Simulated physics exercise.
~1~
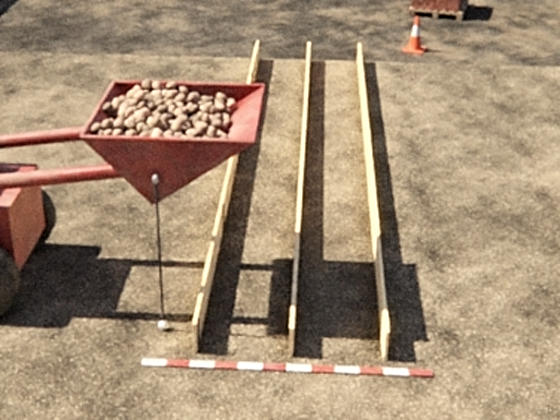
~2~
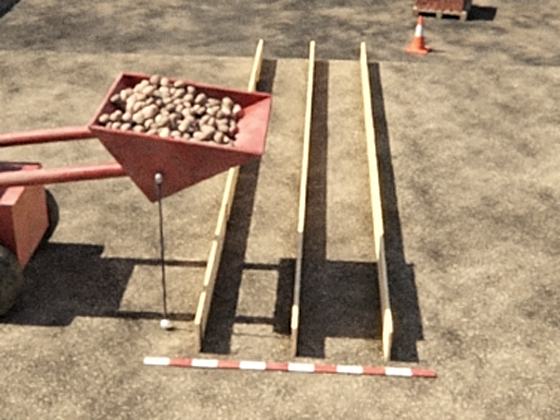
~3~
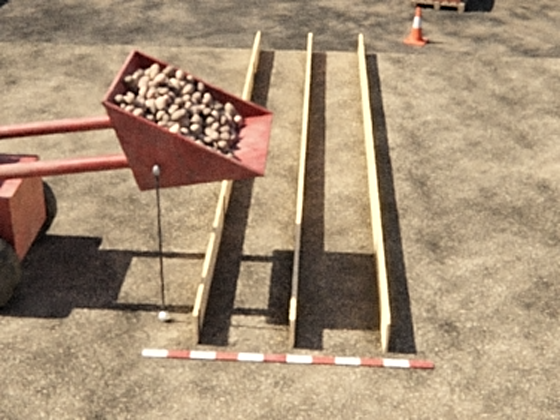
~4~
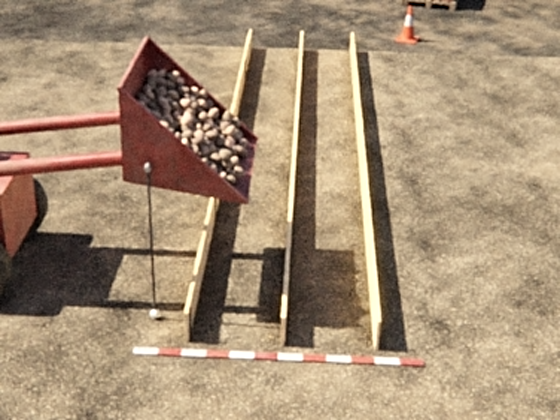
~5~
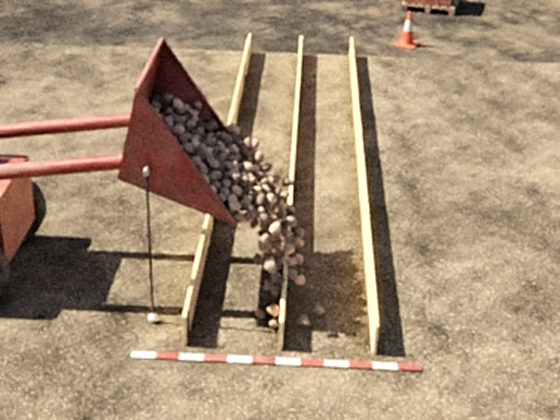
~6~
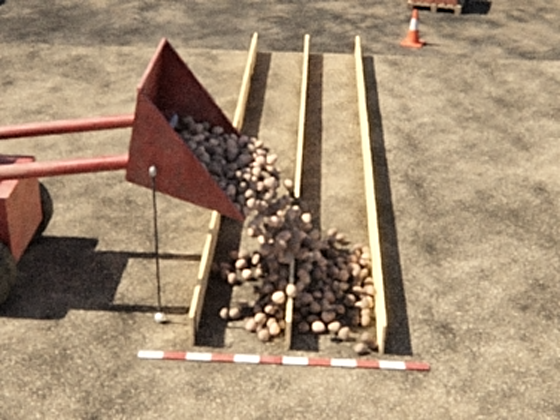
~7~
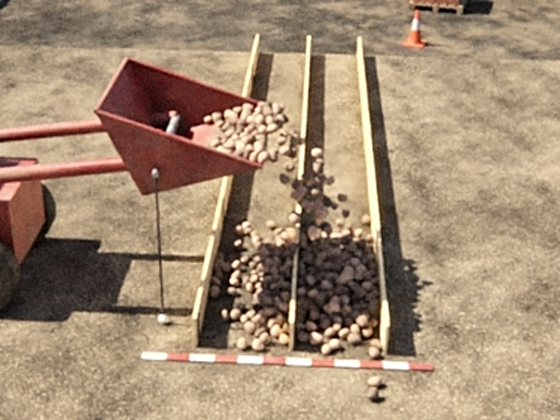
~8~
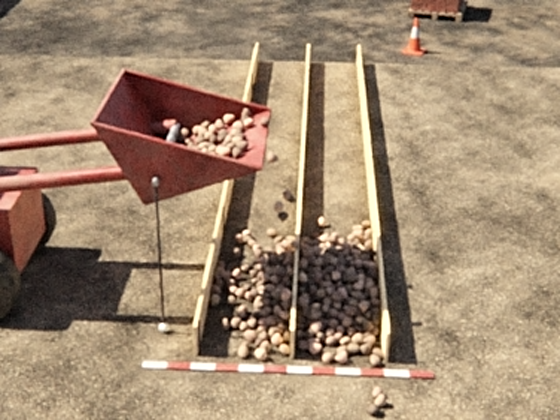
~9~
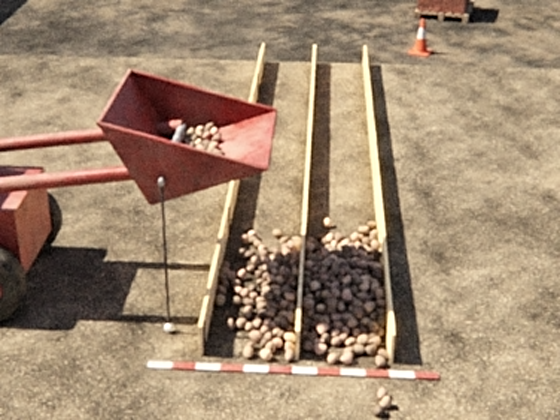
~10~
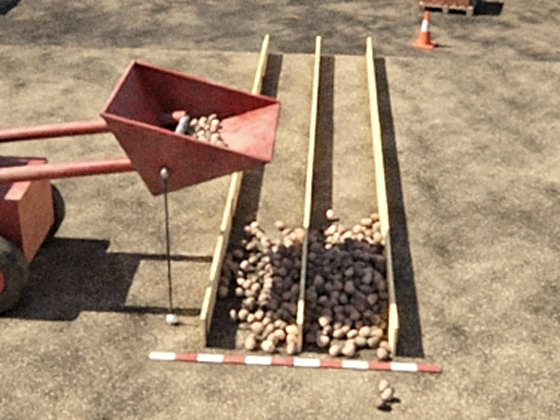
On sunlit rough ground, a red loader bucket tipping brown stones between three boards, then tilting back with a few left inside.
